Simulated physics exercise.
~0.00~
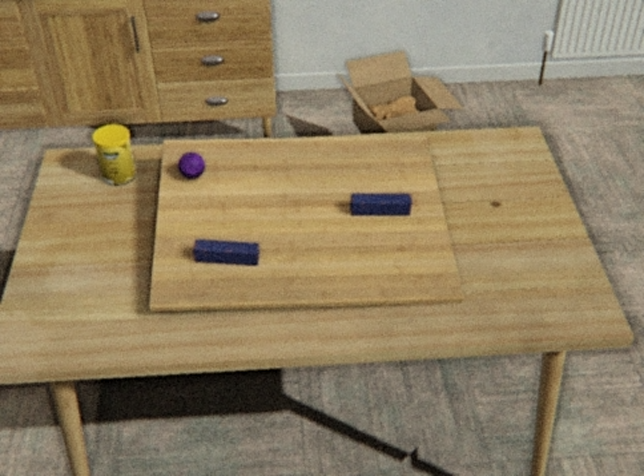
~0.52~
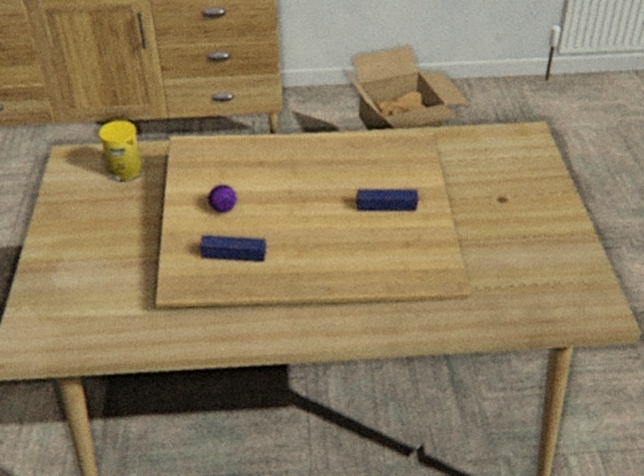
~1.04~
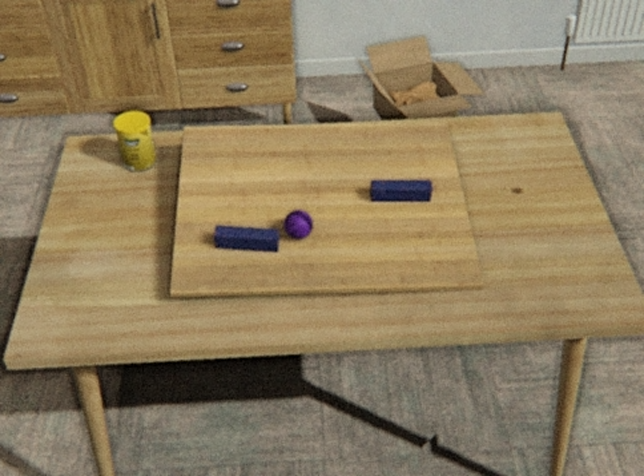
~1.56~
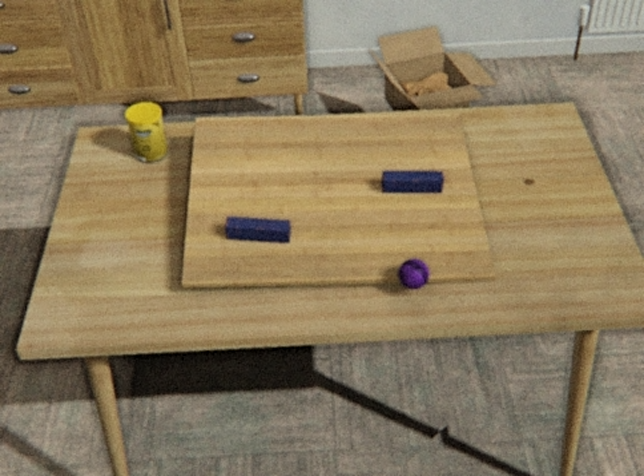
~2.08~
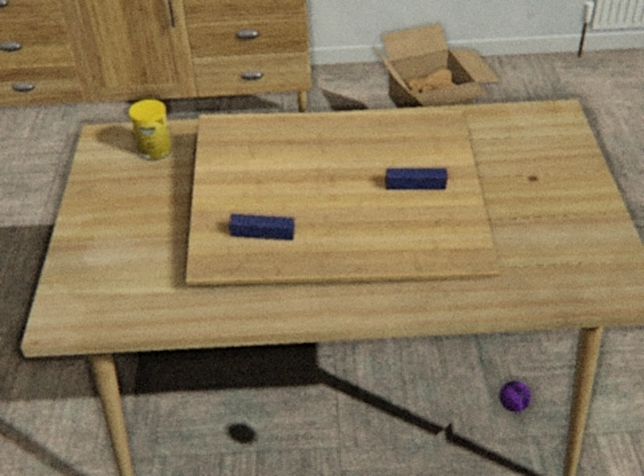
We see a purple ball near a yellow tin on a wooden table, where a board holds two dark blue blocks. The ball rolls right and toward the viewer across the board, passing between the blocks, then goes over the near edge and ends up below the tabletop, while the tin stays put.
